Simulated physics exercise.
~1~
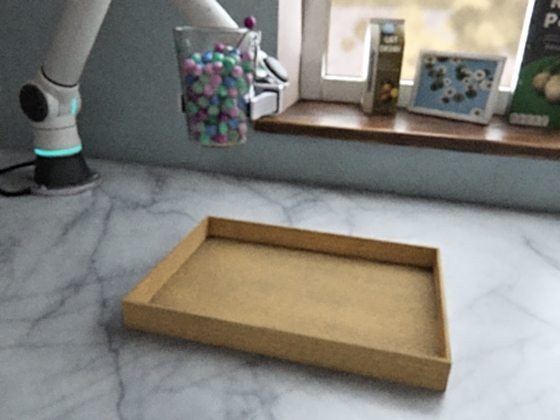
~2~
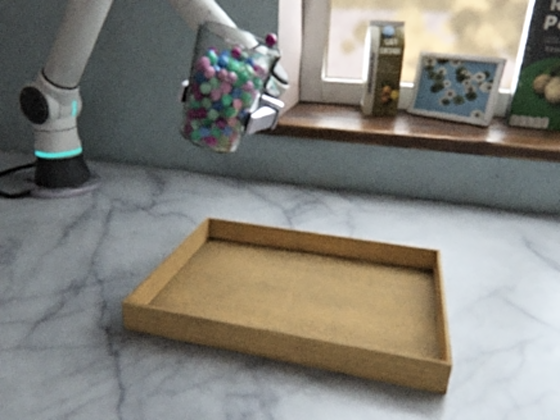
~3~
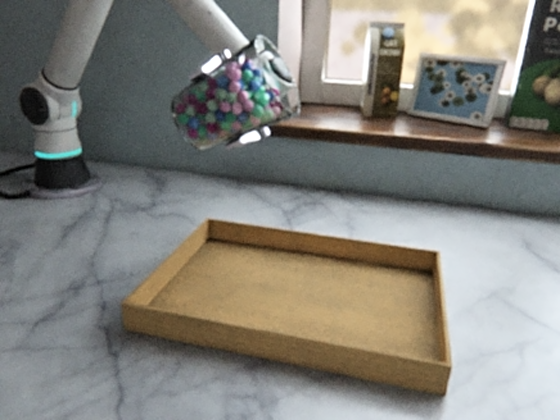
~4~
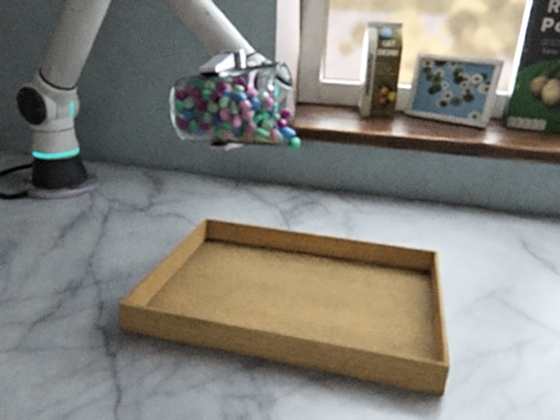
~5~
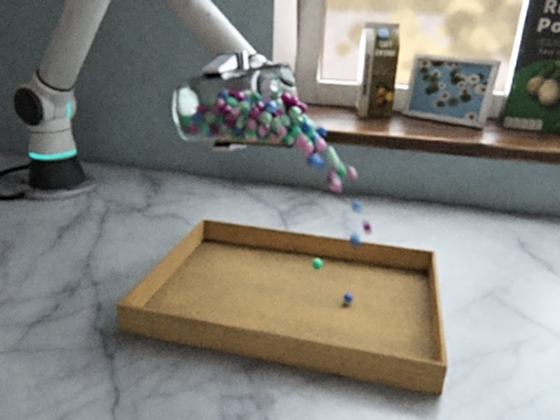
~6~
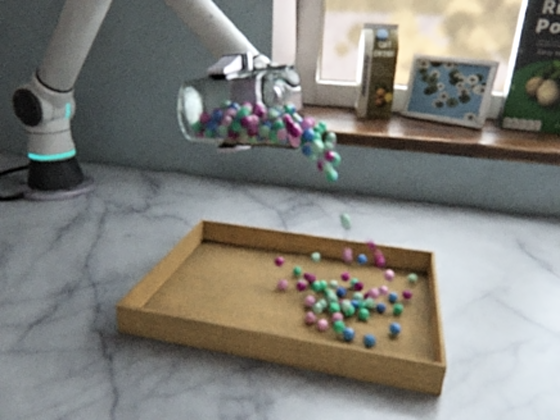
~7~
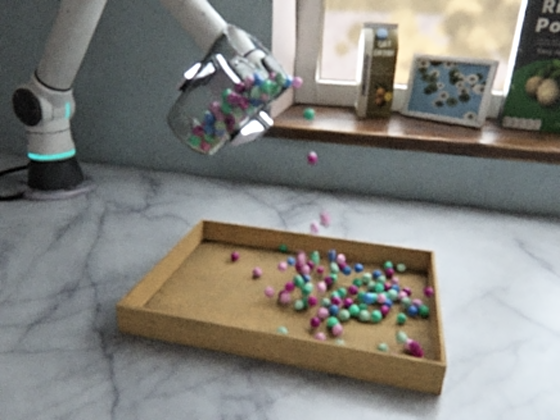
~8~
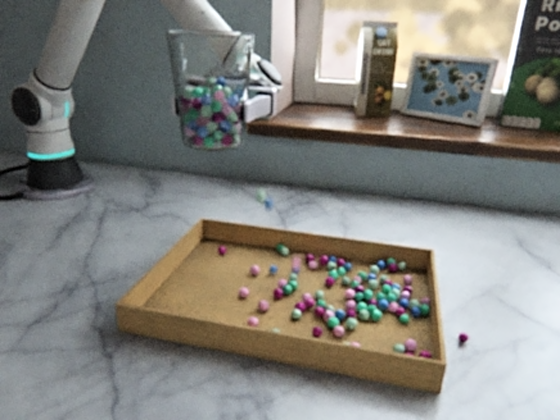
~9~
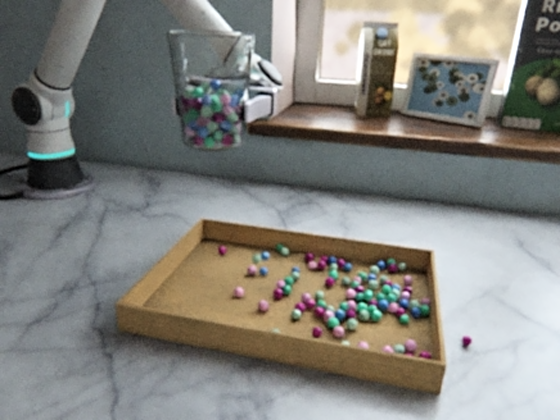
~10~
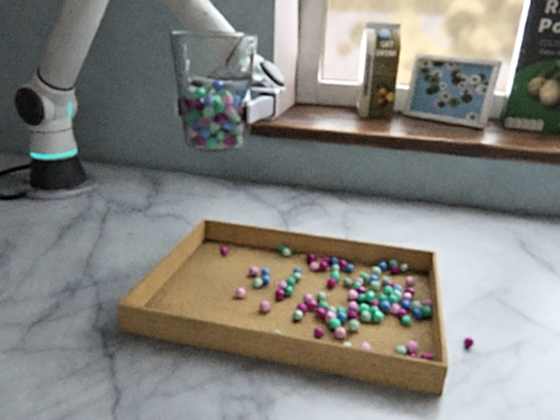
A robot arm tips a clear tumbler, spilling about half its colourful sweets into a tray.
